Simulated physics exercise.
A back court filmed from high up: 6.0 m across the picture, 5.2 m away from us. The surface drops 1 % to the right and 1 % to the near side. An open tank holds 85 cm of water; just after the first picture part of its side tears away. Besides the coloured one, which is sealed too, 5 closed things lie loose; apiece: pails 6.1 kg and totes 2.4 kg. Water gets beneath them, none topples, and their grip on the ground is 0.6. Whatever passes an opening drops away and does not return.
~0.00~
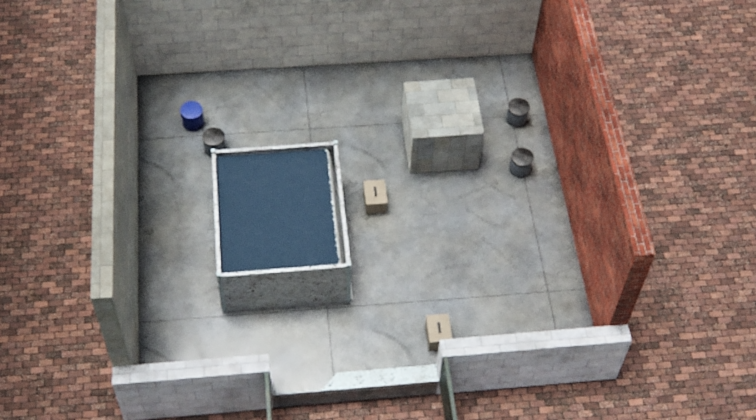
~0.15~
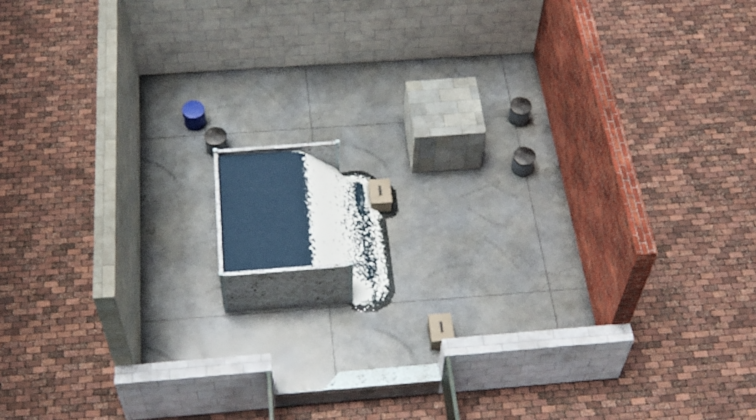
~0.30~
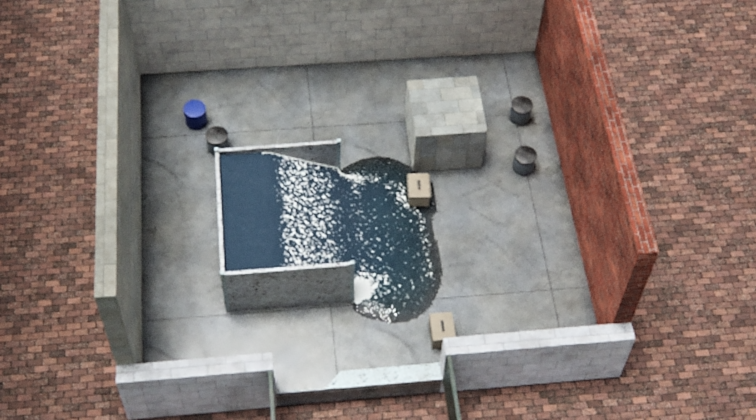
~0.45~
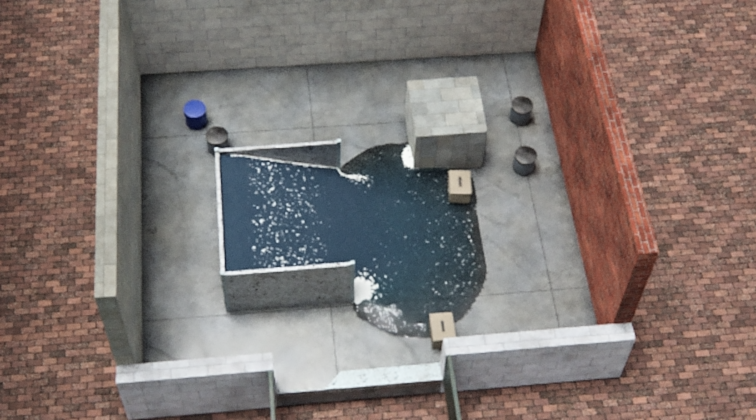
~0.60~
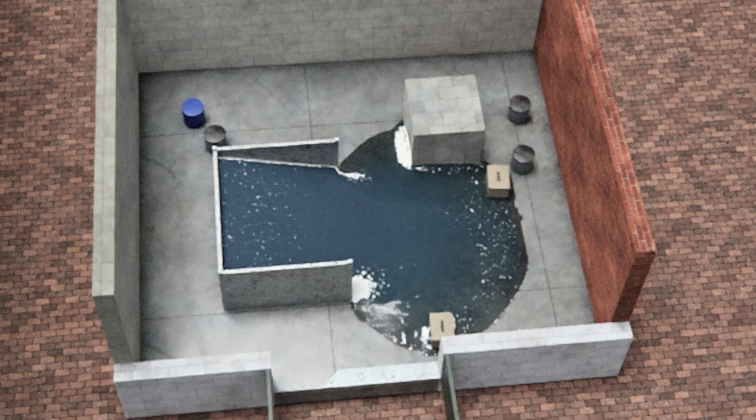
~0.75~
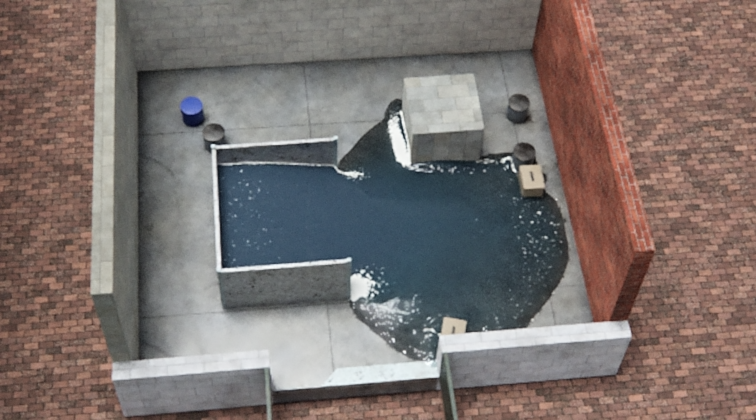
Water pours from the open tank's right side and spreads across the court, carrying a tote right.
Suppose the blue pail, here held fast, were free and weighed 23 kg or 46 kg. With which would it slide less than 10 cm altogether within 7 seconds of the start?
I expect that the lower weight is enough.
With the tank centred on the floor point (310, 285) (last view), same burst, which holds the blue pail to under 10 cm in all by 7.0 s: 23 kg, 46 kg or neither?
In that case the lower weight is enough.
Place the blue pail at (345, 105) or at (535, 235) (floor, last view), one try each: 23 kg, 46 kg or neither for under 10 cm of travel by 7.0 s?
In turn: Either load holds; only the larger holds.
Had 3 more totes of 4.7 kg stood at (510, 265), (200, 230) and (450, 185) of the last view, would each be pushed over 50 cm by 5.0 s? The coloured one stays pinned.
In turn: Past it, under, over.
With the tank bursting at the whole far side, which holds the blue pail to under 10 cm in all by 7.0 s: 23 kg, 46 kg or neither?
In that case only the larger load is enough.
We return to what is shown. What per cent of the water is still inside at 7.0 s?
Some 88 per cent remains.
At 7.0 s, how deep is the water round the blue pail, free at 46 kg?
Roughly 10 cm.
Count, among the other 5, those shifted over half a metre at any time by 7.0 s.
5 of them.
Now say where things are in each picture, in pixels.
The first frame shows the blue pail at (191, 110) rests on the ground; 3.1 m2 under water; 0 of 6 have shifted.
The second frame shows the blue pail at (193, 109) rests on the ground; water covers 4.2 m2; 0 of 6 have shifted.
The third frame shows the blue pail at (194, 108), on the bottom; water covers 5.9 m2; 1 of 6 have shifted.
The fourth frame shows the blue pail at (194, 109), on the bottom; water covers 7.8 m2; 1 of 6 have shifted.
The fifth frame shows the blue pail at (192, 107), on the bottom; water covers 9.6 m2; 1 of 6 have shifted.
The sixth frame shows the blue pail at (191, 105) rests on the ground; water covers 11.7 m2; 2 of 6 have shifted.
After 1.4 s the blue pail would be 0 cm from its start with 23 kg and 0 cm from its start with 46 kg; 0 cm of water round it then.
After 3.1 s the blue pail would be 0 cm from its start with 23 kg and 0 cm from its start with 46 kg; 0 cm of water round it then.
After 4.9 s the blue pail would be 0 cm from its start with 23 kg and 0 cm from its start with 46 kg; 6 cm of water round it then.
After 7.0 s the blue pail would be 0 cm from its start with 23 kg and 0 cm from its start with 46 kg; 10 cm of water round it then.
